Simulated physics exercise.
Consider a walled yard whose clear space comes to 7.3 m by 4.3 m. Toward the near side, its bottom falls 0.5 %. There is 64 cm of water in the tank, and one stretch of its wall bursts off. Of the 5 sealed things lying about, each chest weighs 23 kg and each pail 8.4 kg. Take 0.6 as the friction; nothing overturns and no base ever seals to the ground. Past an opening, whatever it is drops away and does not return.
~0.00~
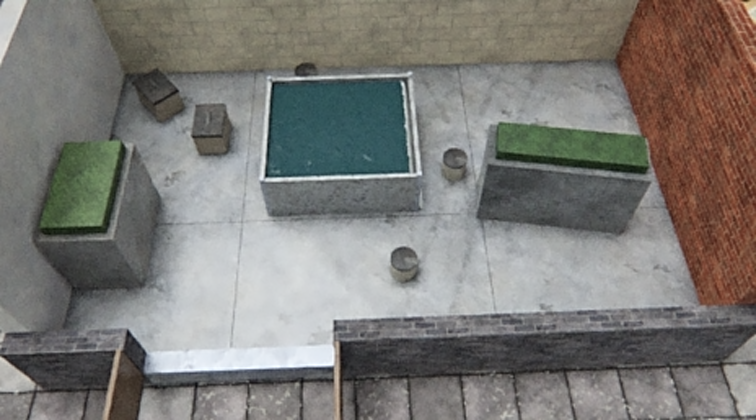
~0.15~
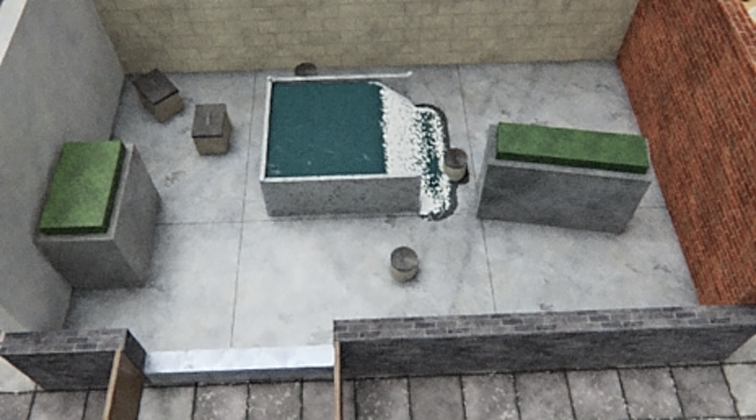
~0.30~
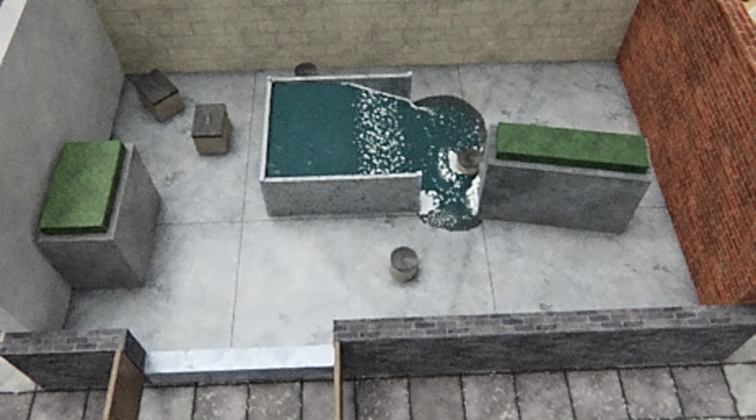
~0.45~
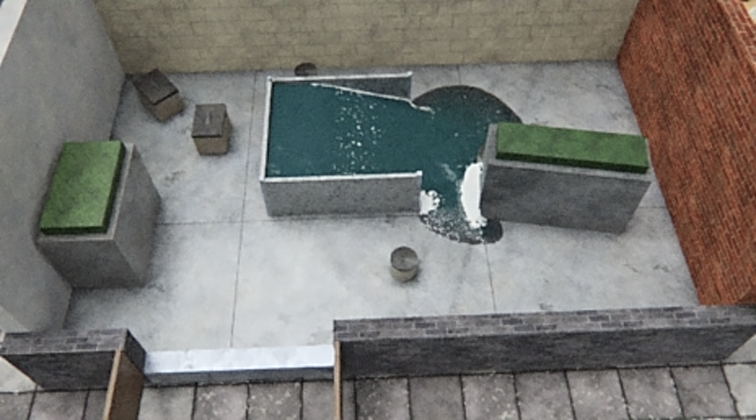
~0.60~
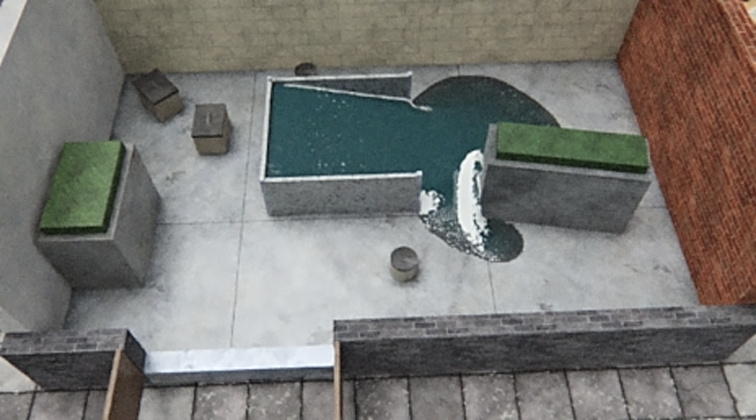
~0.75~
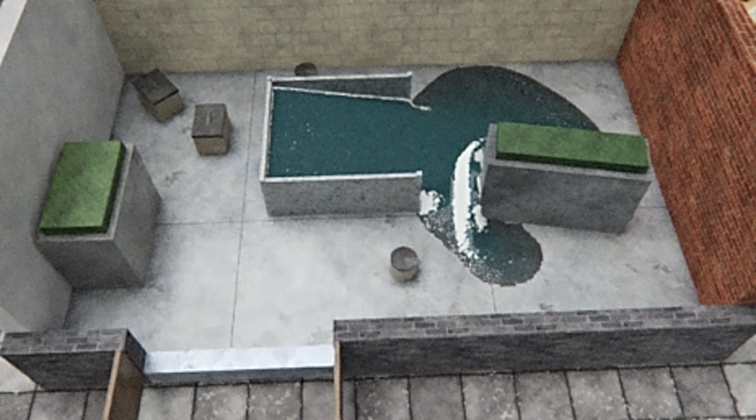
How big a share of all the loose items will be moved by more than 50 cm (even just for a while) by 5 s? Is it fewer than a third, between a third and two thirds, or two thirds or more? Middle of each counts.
Fewer than a third.
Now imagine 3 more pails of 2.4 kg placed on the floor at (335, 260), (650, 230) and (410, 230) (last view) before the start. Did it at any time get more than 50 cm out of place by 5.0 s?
Order as listed: Inside half a metre / beyond half a metre / inside half a metre.
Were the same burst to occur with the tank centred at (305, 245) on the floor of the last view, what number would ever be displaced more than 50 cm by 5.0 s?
That gives 2 of them.
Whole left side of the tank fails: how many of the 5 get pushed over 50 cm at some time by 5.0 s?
You'd get 3 in that case.
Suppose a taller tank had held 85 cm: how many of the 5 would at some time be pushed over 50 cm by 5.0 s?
Count: 2.
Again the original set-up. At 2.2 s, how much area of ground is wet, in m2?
Near 16 m2 in all.
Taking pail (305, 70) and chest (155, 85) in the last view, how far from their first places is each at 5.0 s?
Shifts in order: 0 cm; 0 cm.
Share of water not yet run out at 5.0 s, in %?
100 % or so.
After 1.1 s 1 of 5 are over 50 cm from their spots; 0 afloat.
After 2.2 s 1 of 5 are over 50 cm from their spots; 0 afloat.
After 3.5 s 1 of 5 are over 50 cm from their spots; 0 afloat.
After 5.0 s 1 of 5 are over 50 cm from their spots, and 1 have been at some point; 1 afloat.
